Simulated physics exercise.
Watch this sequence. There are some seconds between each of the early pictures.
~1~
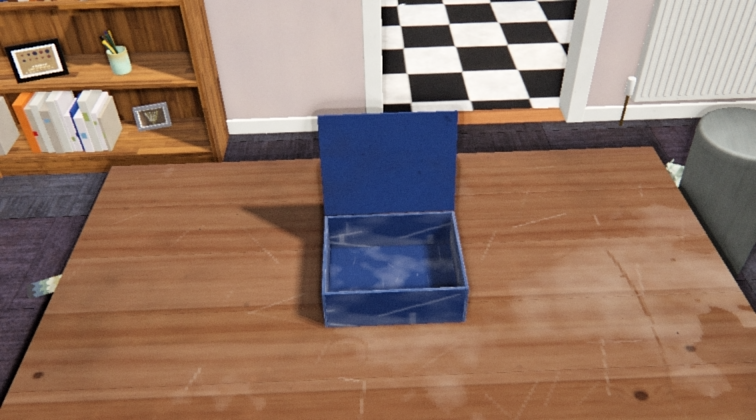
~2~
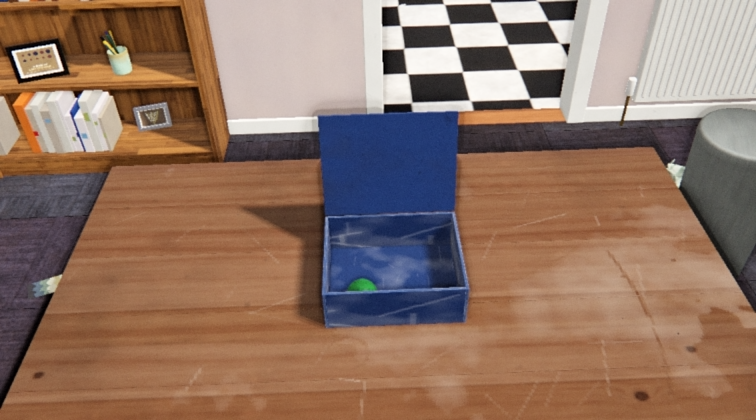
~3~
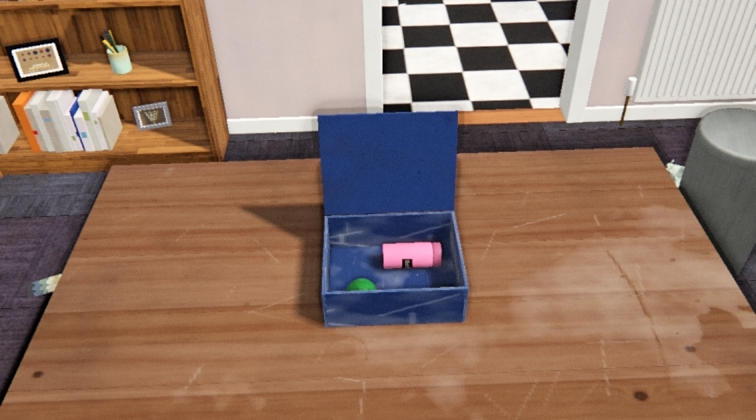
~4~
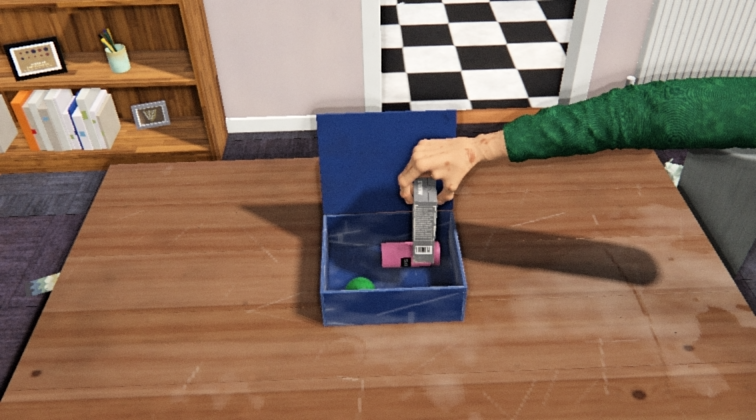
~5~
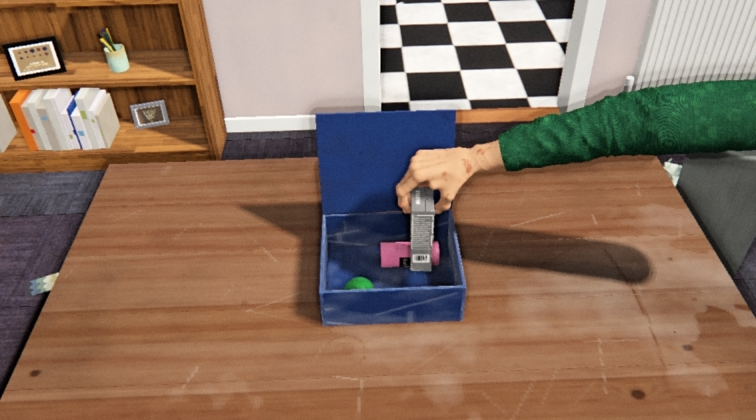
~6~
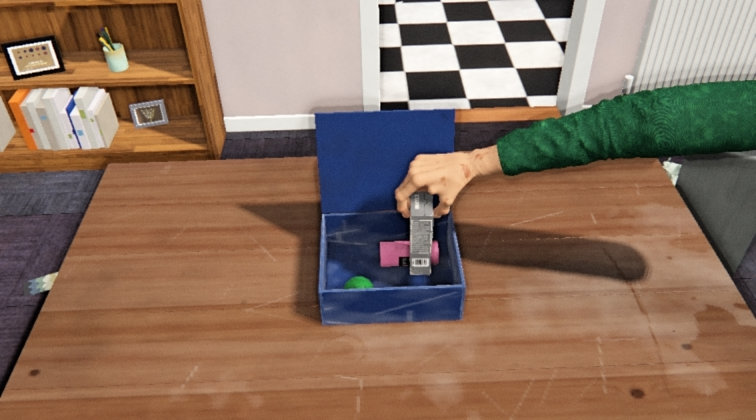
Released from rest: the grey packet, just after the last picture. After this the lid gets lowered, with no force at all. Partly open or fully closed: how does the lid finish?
Partly open.
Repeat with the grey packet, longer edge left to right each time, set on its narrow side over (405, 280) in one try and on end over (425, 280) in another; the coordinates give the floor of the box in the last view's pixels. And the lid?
First try: The lid comes down fully; second try: The lid stays propped open.
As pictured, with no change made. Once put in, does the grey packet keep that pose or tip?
Looking at the last picture, the grey packet sits at an angle.
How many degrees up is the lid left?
Roughly 25°.
Then, 1.00 s on from there, lid starting down; grey packet turned 44° from how it was put near (423, 265); pink shaker shifted a little.
Then, 1.70 s on from there, lid 53° above the rim; grey packet turned 44° from how it was put near (423, 265); pink shaker shifted about its own width.
In the end, lid 24° above the rim; toppled in the box, grey packet; the other 2 unmoved. At the end, from the last picture's camera, grey packet near (423, 265).
